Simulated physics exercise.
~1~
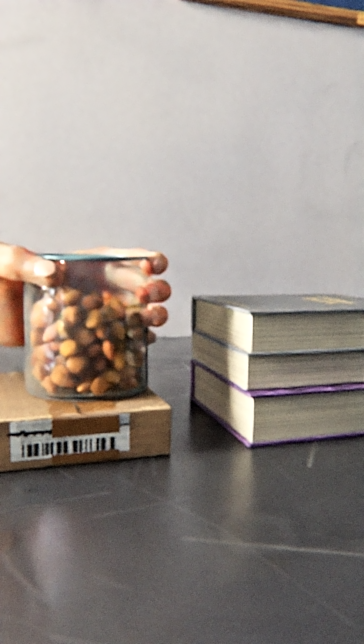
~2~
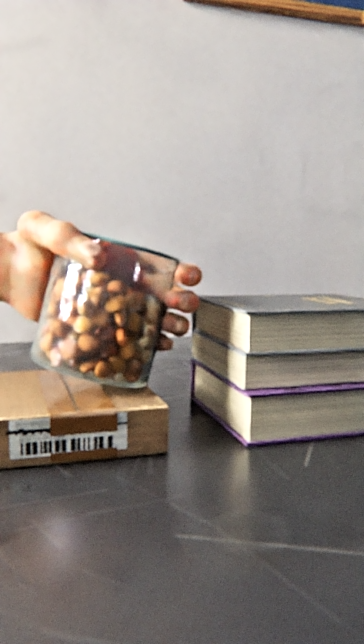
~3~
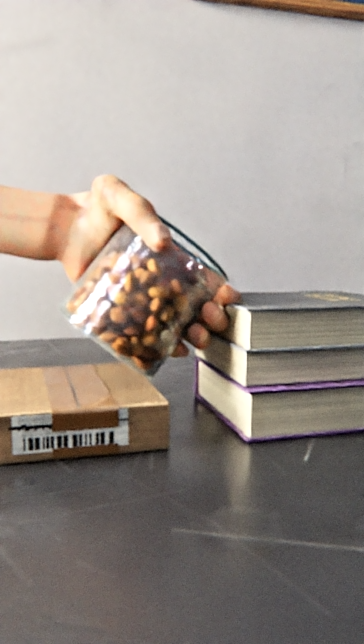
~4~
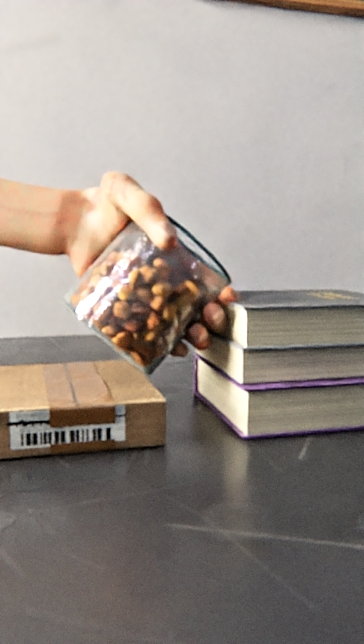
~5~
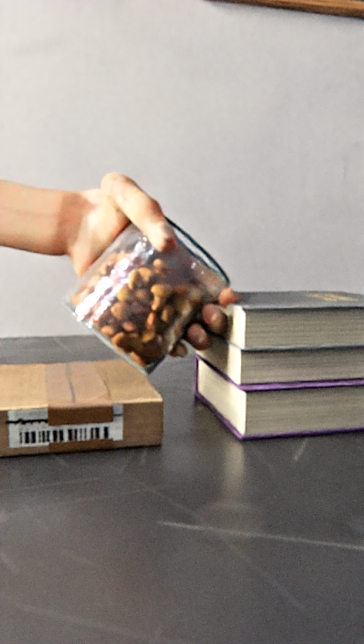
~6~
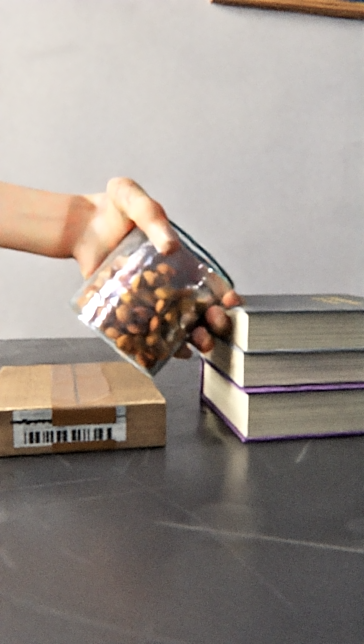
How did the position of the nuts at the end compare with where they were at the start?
At the start the nuts were directly above the cardboard box on the left. By the end they were further right and slightly higher, close beside the stack of books.
